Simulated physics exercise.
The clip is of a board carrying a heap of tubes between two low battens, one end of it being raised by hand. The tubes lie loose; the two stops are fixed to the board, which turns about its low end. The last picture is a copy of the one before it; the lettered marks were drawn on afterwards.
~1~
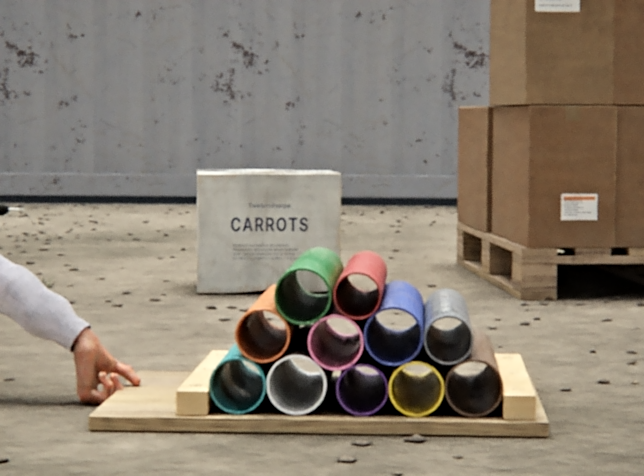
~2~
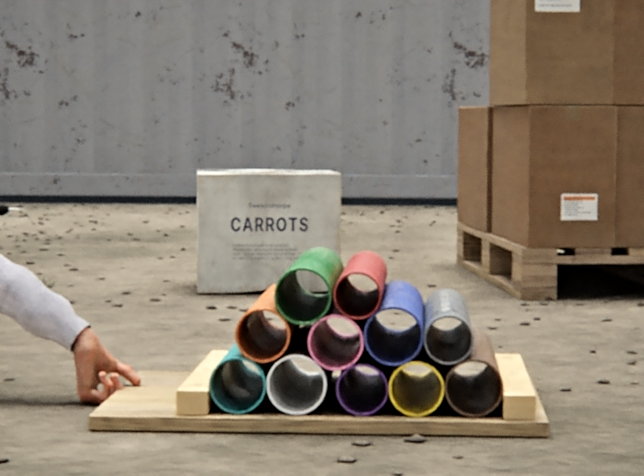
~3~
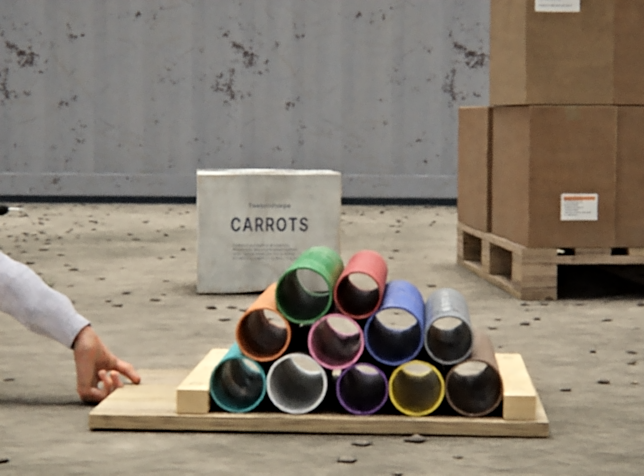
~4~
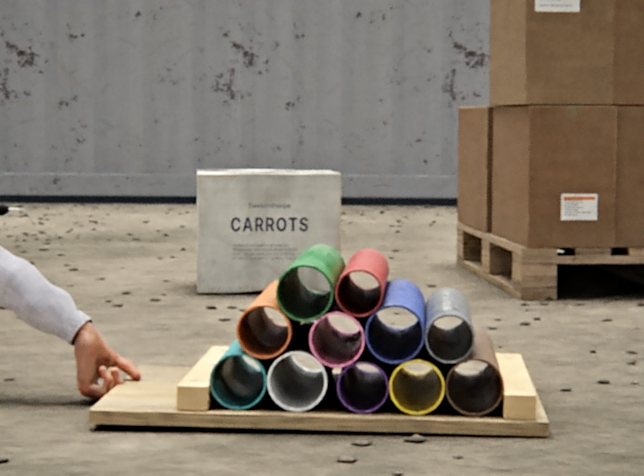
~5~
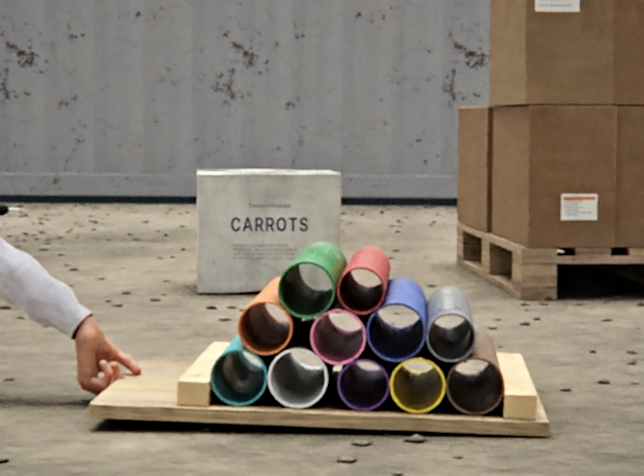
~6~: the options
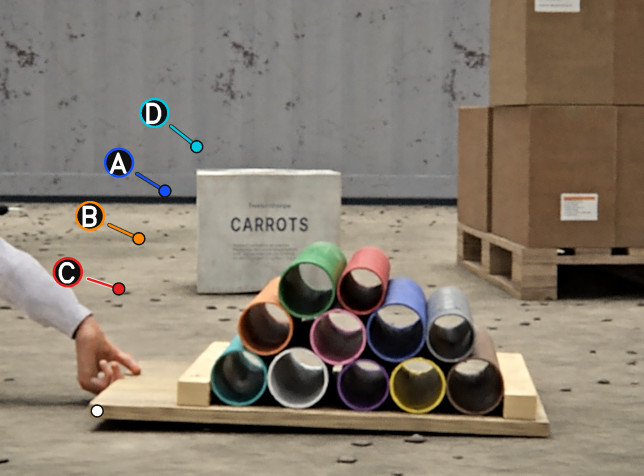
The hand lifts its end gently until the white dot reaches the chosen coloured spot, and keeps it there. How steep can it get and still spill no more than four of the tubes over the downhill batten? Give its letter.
No higher than C.
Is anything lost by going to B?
Yes, at B.
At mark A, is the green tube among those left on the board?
No, with A.
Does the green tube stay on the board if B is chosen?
The green tube: No.
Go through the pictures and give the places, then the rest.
Blue tube (393, 336); orange tube (263, 335); red tube (357, 296), in the first picture.
Red tube (357, 296); grey tube (449, 340), in the second picture.
Board (326, 388); turquoise tube (238, 384); orange tube (263, 334); yellow tube (417, 389), in the third picture.
Board (326, 386); turquoise tube (238, 381); white tube (297, 381), in the fourth picture.
Board (327, 383); turquoise tube (239, 377); white tube (298, 378), in the fifth picture.
On the copy, A at (165, 191); B at (139, 239); C at (119, 289); D at (197, 147); the white dot at (97, 411).
On C. First, board at 13°.
Then, board at 18°.
Finally, board at 18°, none over the low batten.
By contrast, A five over the low batten; B five over the low batten; D six over the low batten.
